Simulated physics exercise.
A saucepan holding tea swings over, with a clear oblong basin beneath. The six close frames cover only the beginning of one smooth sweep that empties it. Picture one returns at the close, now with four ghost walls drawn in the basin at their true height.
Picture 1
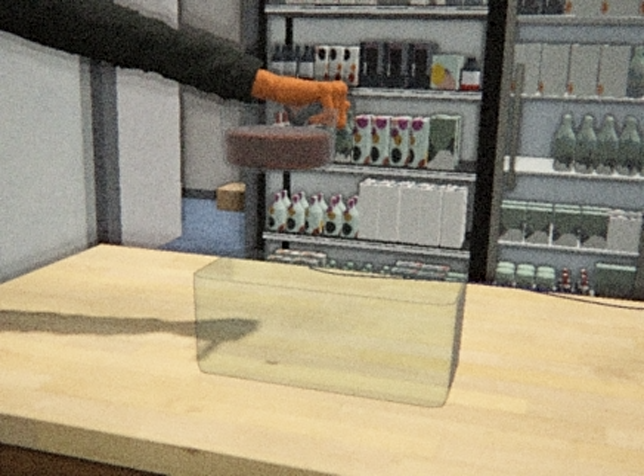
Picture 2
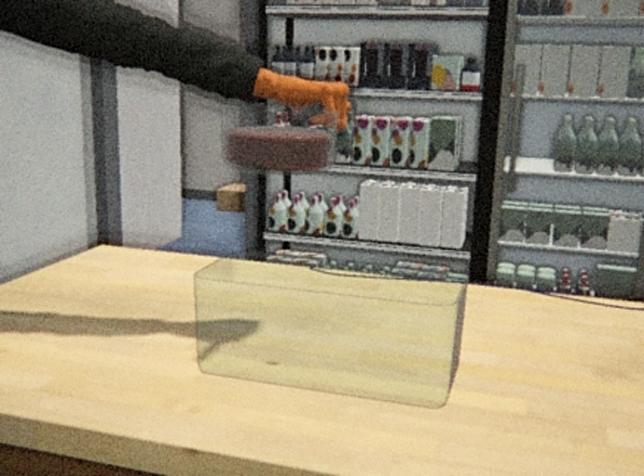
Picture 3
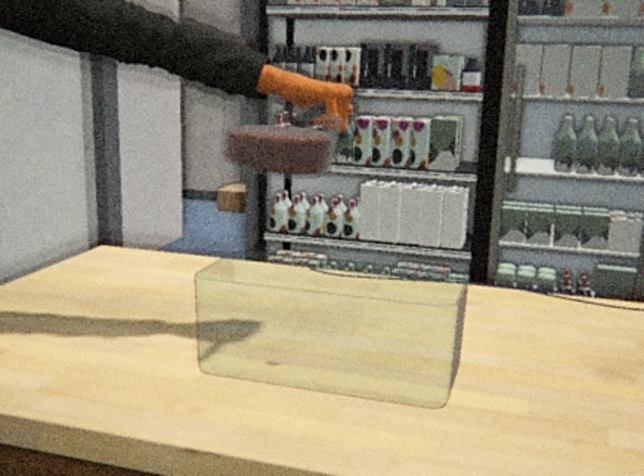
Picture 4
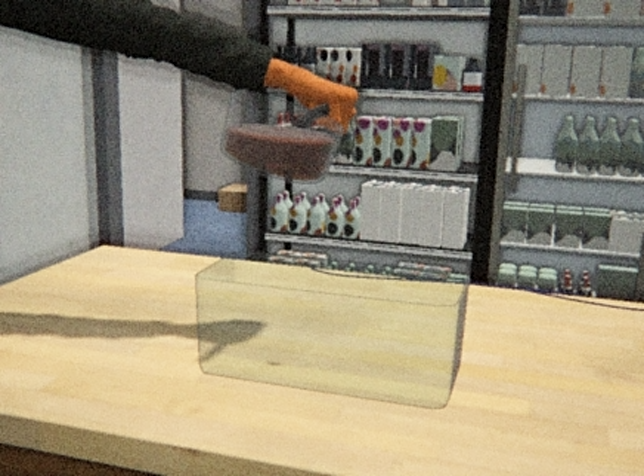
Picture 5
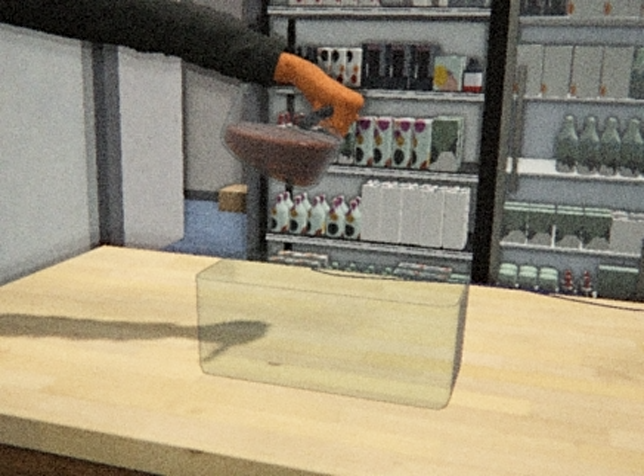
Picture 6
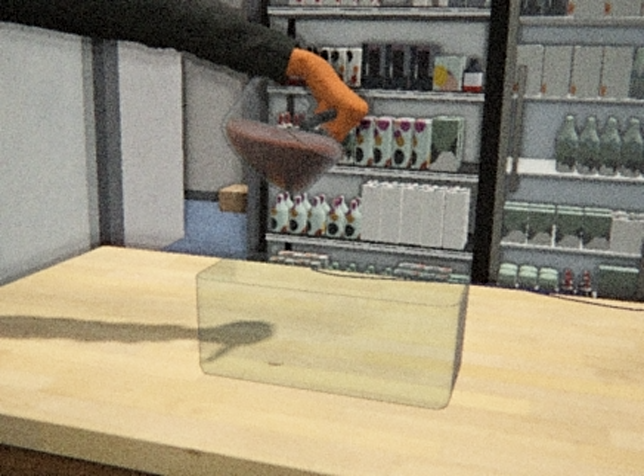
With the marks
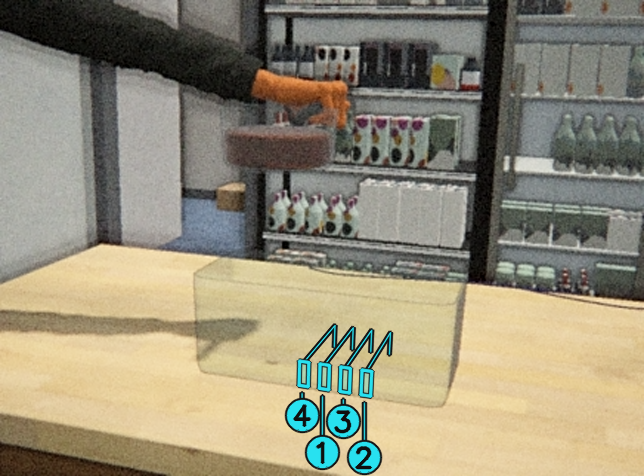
An orange-gloved hand holding a saucepan of brownish-red liquid above a clear oblong basin, gradually tilting it to the right.
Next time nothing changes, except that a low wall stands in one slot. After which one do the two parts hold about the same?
3 works best here.
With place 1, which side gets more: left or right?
The right side.
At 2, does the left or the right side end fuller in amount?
The left one.
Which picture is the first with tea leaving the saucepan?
Picture 6.
On the marked copy, 1 at (322, 396); 2 at (364, 402); 3 at (343, 399); 4 at (302, 393).
With 1, about 25 % ends left of the wall and 72 % right of it; 3 % is lost outside.
With 2, about 74 % ends left of the wall and 21 % right of it; 5 % is lost outside.
With 3, about 51 % ends left of the wall and 48 % right of it.
With 4, about 13 % ends left of the wall and 85 % right of it; 3 % is lost outside.
